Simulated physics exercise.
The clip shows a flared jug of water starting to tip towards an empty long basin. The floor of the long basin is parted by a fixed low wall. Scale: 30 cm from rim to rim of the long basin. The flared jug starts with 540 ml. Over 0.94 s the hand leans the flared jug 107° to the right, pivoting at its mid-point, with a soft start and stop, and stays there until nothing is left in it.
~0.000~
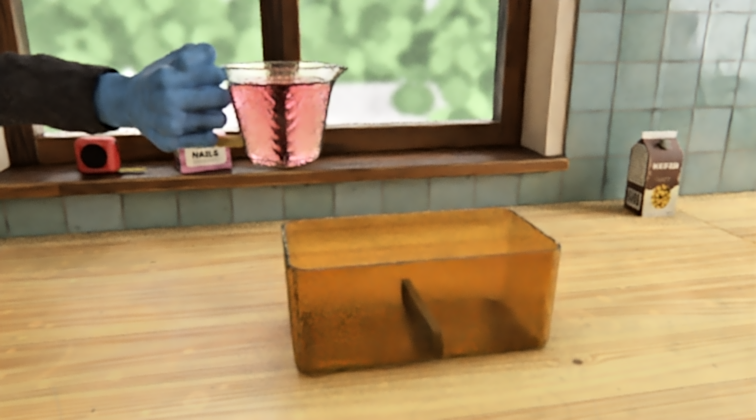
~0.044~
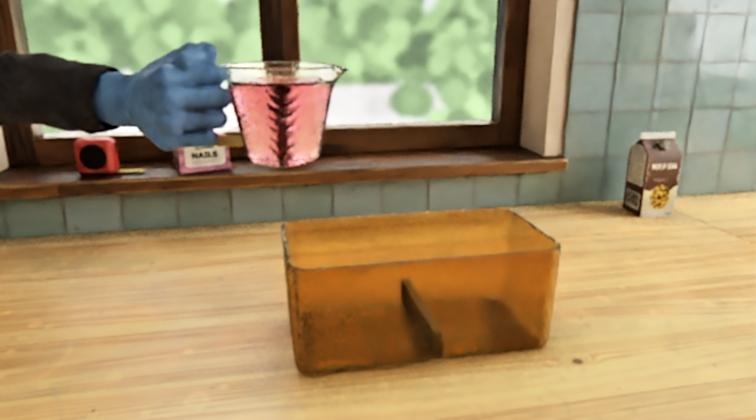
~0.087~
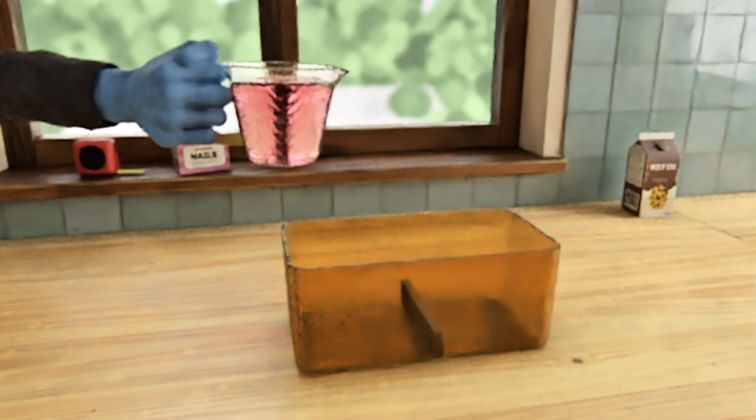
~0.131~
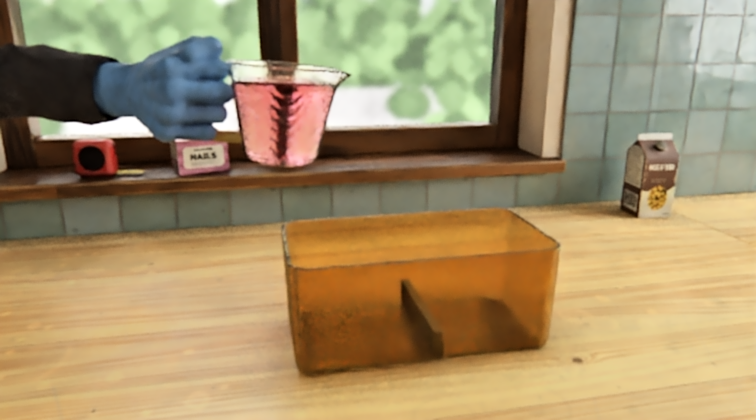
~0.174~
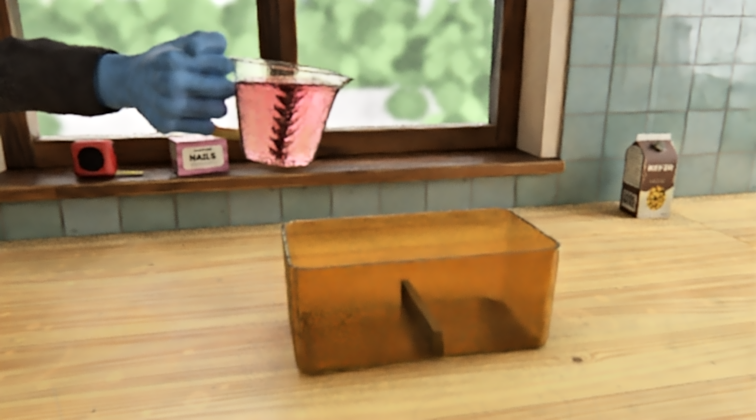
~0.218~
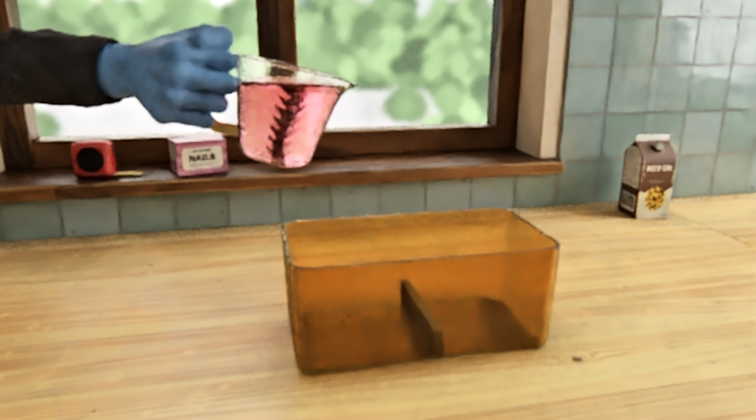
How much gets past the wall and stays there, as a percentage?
Roughly 22 per cent is past the wall.
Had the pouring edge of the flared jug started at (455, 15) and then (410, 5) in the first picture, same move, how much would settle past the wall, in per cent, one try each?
In turn about 60 and 85 per cent.
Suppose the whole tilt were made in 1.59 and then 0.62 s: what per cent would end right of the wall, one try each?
First 30, then 20 per cent.
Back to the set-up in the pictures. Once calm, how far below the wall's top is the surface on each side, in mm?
Left about 16 mm, right about 28 mm.
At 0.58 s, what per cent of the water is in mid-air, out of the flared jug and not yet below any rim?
About 28 per cent.
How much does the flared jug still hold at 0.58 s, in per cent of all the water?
Near 60 in a hundred.
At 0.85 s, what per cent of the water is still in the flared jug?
Some 7 per cent.
Then, 0.58 s in, the tilt is 74° and 60 per cent is still to pour, 10 is left of the wall and 3 right of it.
Then, 0.85 s in, the tilt is 105° and 7 per cent is still to pour, 64 is left of the wall and 16 right of it.
Then, 1.13 s in, the tilt is 107° and 0 per cent is still to pour, 76 is left of the wall and 21 right of it.
Then, 1.44 s in, the tilt is 107° and 0 per cent is still to pour, 75 is left of the wall and 22 right of it.
Finally, 75 per cent lies left of the wall, 22 right of it and 3 outside.
